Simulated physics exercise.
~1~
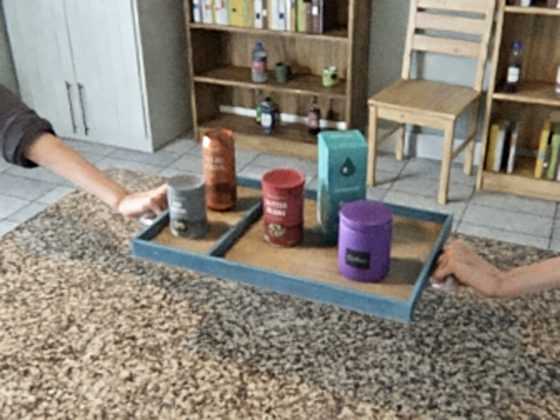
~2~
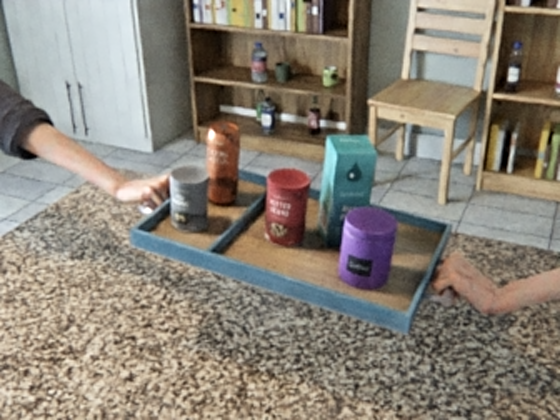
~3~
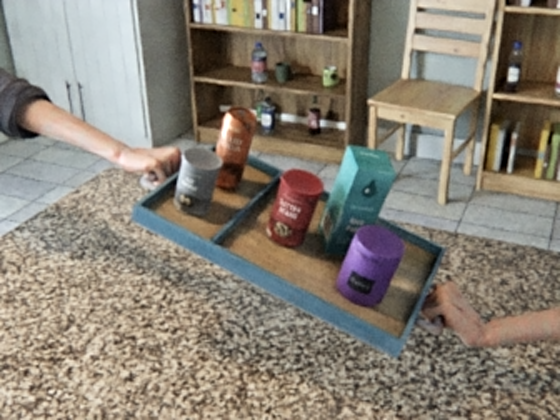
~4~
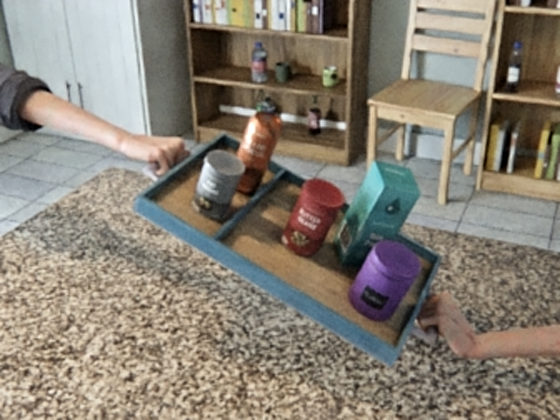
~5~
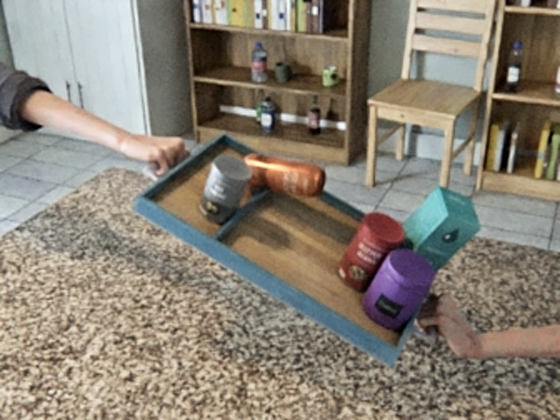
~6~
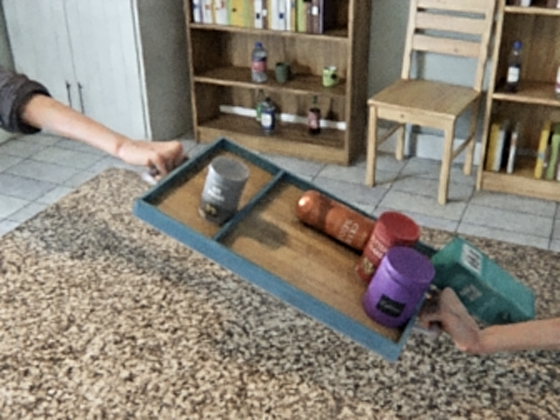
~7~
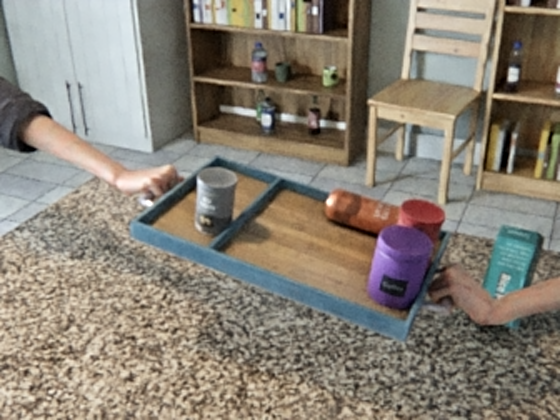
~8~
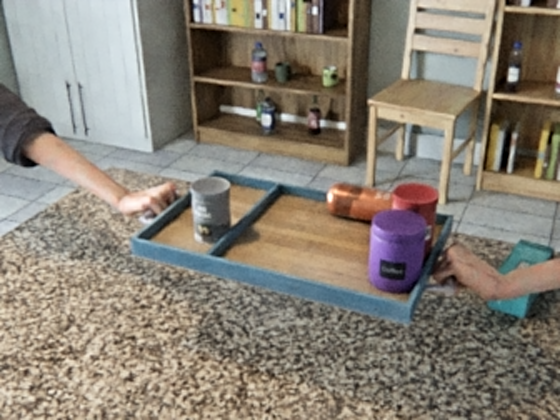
A blue-rimmed wooden tray is held by two hands, one on each side, above a speckled surface, with shelves and a wooden chair behind, seen from slightly above. A grey tin and an orange can stand left of its crossbar, with a red tin, a turquoise carton and a purple jar to the right. The right edge dips, and everything leans and slides rightward. The orange can topples over the crossbar and rolls toward the red tin, while the carton tumbles off the right side. The tray levels, leaving the carton lying beyond the right hand, the can on its side, and the rest upright.
